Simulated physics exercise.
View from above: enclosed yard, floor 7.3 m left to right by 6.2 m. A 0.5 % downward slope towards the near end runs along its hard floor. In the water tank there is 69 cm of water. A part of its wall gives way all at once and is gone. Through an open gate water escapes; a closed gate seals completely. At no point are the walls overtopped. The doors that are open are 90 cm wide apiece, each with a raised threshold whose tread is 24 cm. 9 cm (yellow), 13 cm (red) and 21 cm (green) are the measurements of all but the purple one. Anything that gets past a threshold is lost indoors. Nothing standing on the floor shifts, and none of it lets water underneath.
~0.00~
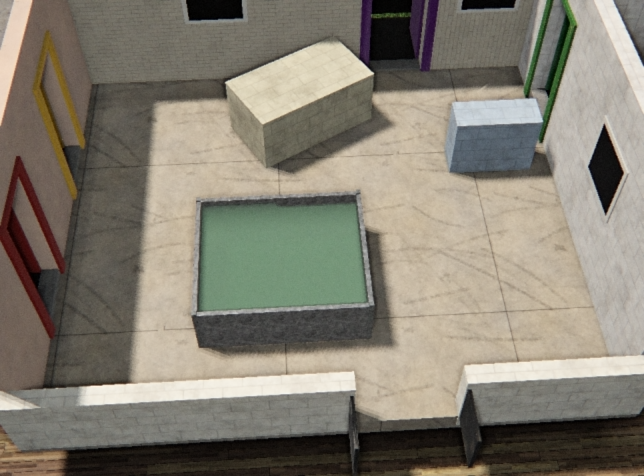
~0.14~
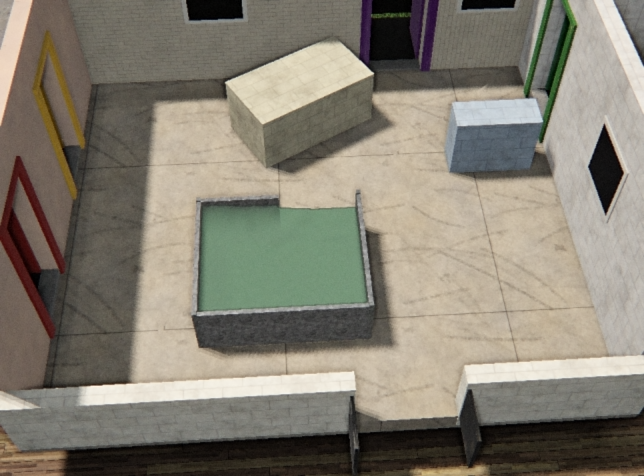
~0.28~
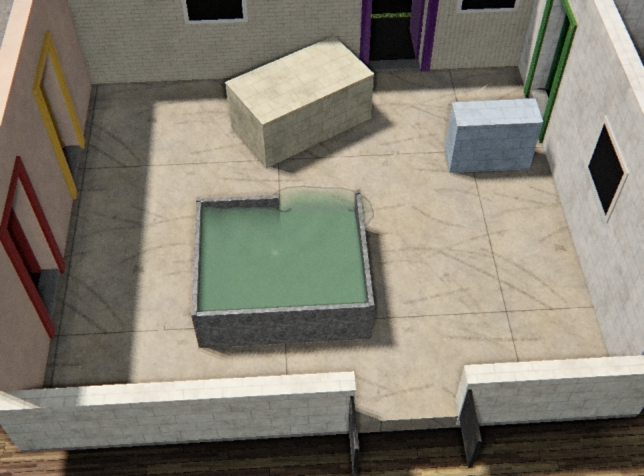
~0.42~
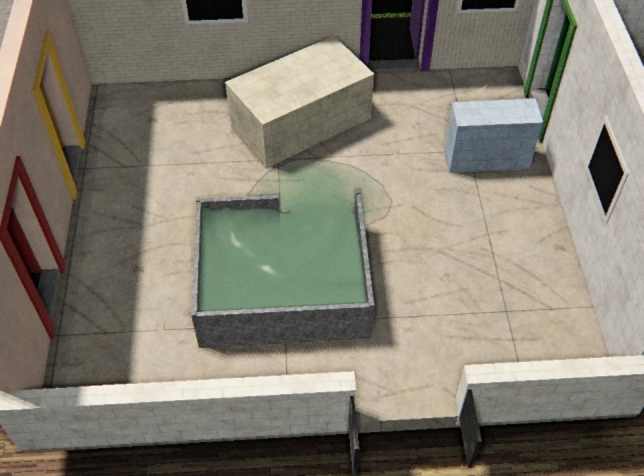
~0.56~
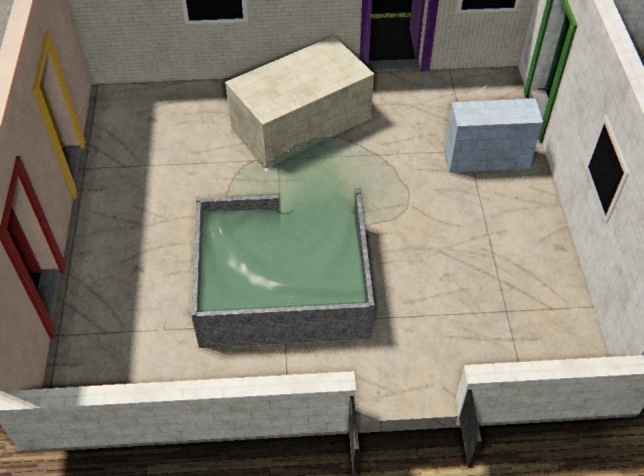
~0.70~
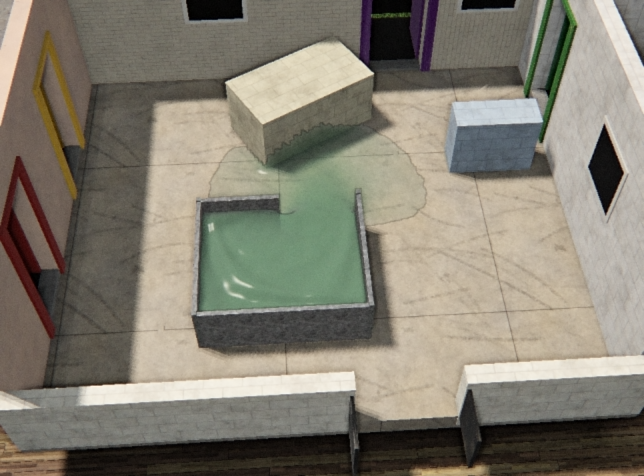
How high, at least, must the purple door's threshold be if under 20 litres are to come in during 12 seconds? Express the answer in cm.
I would say about 12.5 cm.
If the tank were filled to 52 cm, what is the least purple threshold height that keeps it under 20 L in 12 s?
I'd say close to 9.0 cm.
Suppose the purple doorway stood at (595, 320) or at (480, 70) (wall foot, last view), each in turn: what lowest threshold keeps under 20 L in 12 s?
Roughly 6.5 cm for the first and 23 cm for the second.
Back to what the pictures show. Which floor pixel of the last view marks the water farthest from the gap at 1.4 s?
(421, 72).
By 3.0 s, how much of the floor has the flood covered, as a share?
Around 45 per cent of the floor.
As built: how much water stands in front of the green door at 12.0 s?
It comes to about 8.0 centimetres deep.
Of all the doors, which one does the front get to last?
The red one comes last.
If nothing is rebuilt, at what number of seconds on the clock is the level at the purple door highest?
The depth peaks at about 7.0 seconds.
After 1.4 s water covers 20 % of the floor, deepest (42 cm) near (300, 163); it has not reached the purple door.
After 3.0 s water covers 45 % of the floor, deepest (32 cm) near (516, 75); 5 cm at the purple door, 25 litres in over its 5 cm threshold.
After 12.0 s water covers 100 % of the floor, deepest (12 cm) near (97, 419); 8 cm at the purple door, 191 litres in over its 5 cm threshold.
At the purple door as built, the water arrived by 1.6 s and peaked near 13 cm at 6.8 s.
Run again over the same 12 s with other heights there, 40 litres in over 11 cm, 5 litres over 15 cm. The limit of 20 litres is kept from about 12.5 cm up.
